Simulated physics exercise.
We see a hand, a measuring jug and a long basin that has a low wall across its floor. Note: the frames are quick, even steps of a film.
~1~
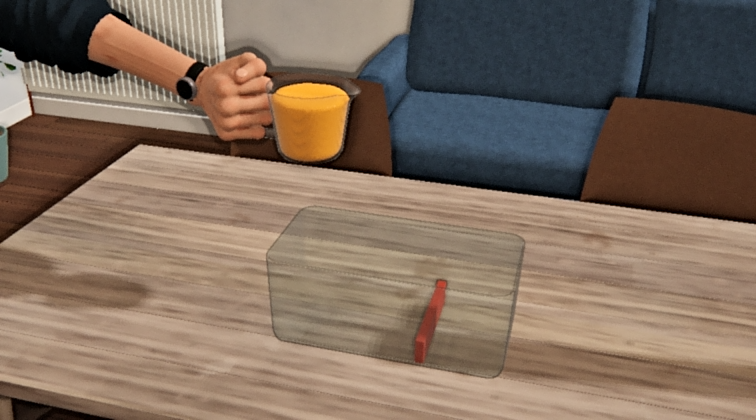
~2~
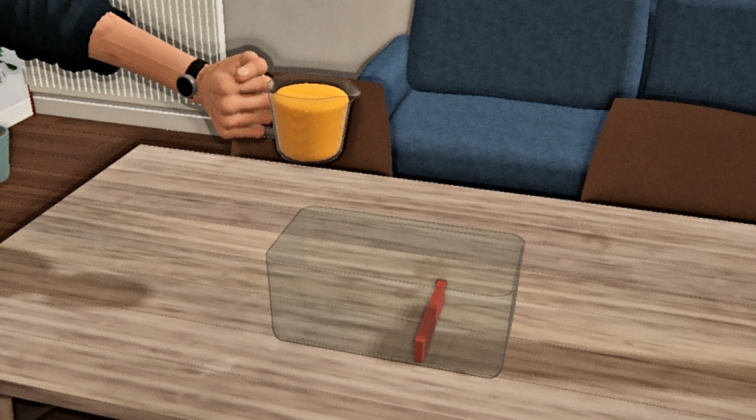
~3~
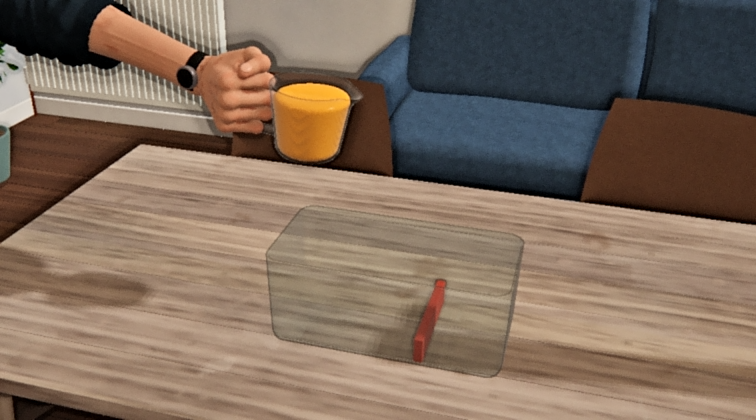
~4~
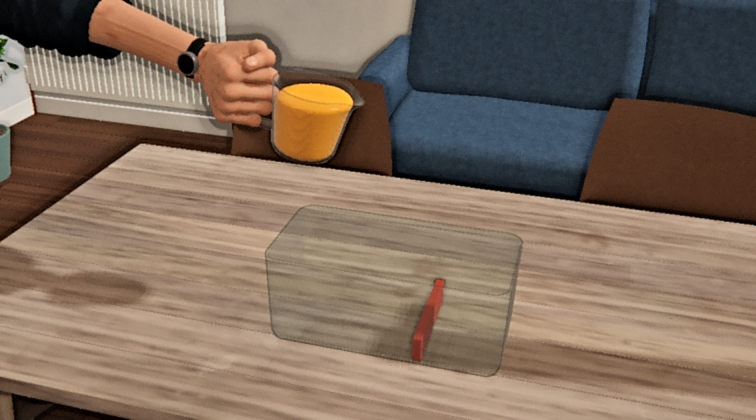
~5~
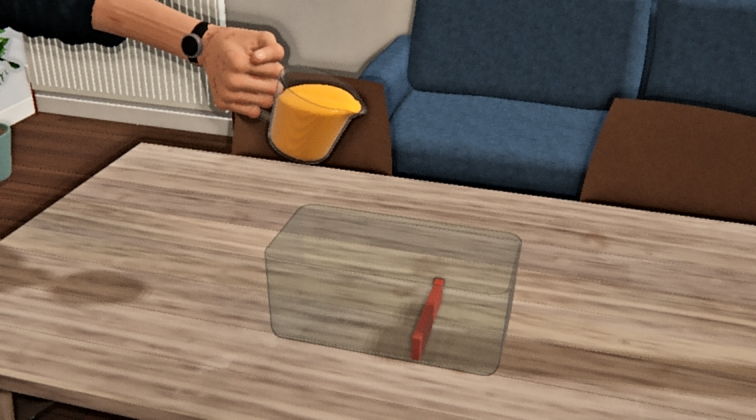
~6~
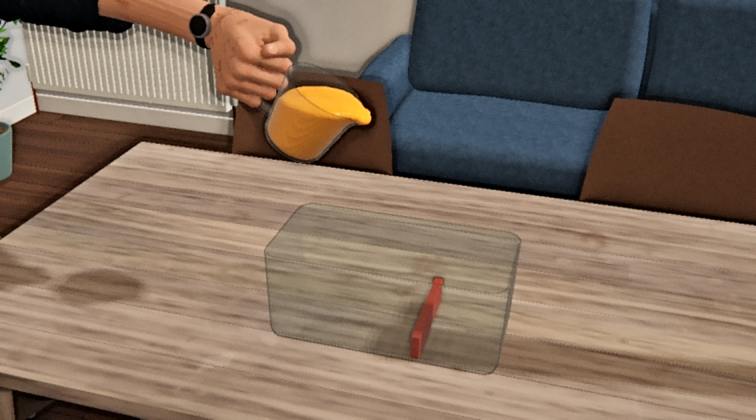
Hand gradually tilting a clear measuring jug of orange liquid rightward until it reaches the spout, above a clear basin on a wooden table.
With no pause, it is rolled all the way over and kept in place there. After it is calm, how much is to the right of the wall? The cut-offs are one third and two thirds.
It falls below one third.
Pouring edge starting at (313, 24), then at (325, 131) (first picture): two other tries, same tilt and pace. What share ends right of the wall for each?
15 and 10 in a hundred.
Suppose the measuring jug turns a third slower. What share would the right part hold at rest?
About 5 in a hundred.
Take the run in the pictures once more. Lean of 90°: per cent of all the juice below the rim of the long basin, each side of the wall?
Left 20 %, right 0 %.
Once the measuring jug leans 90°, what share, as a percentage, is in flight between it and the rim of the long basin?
It's close to 35 per cent.
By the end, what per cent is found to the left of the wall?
Close to 90 percent.
A moment on, the measuring jug is tipped on its side and 43 per cent is still to pour, 22 is left of the wall and 0 right of it.
Next, the measuring jug is tipped right over and 5 per cent is still to pour, 81 is left of the wall and 1 right of it.
Then the measuring jug is tipped right over and 0 per cent is still to pour, 89 is left of the wall and 6 right of it.
Later the measuring jug is tipped right over and 0 per cent is still to pour, 90 is left of the wall and 7 right of it.
Finally, 90 per cent lies left of the wall, 7 right of it and 3 outside.
